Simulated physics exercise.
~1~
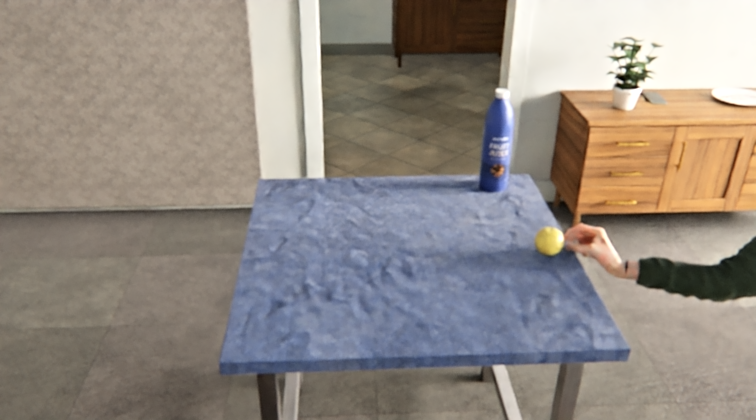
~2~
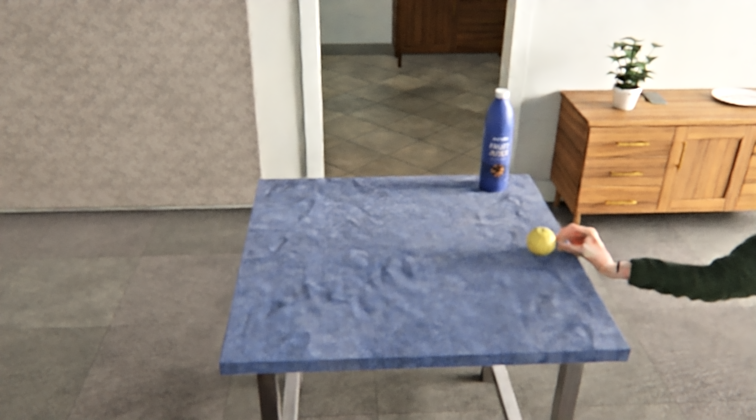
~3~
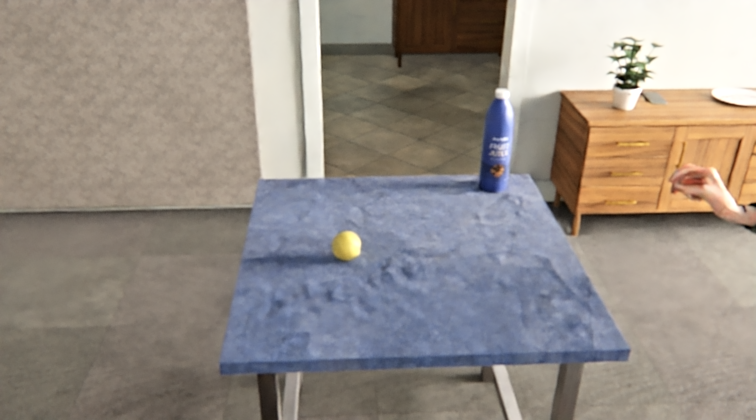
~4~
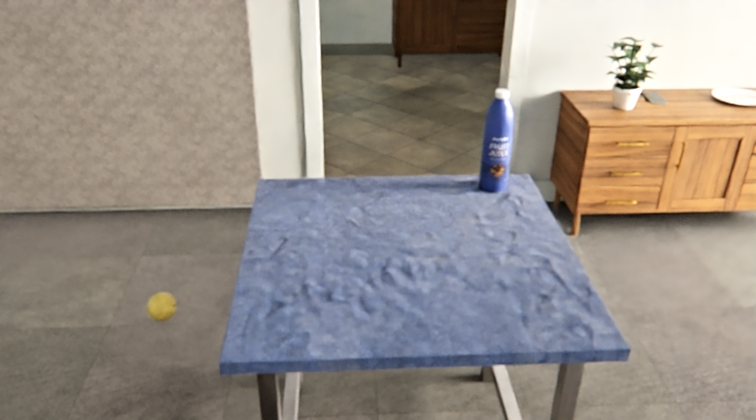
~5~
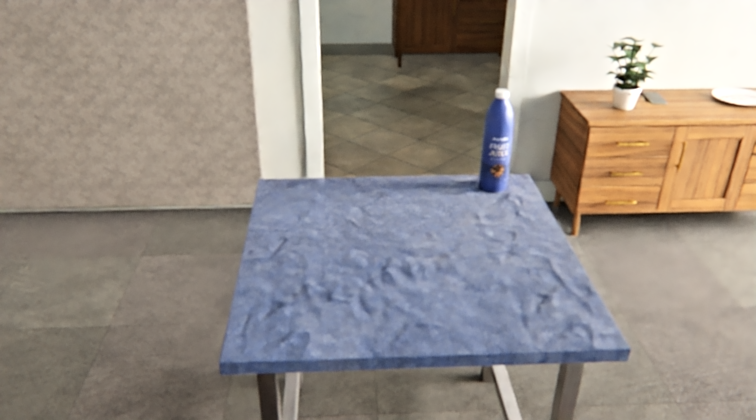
A yellow apple, pushed by a hand, rolls left across the blue table and falls off.
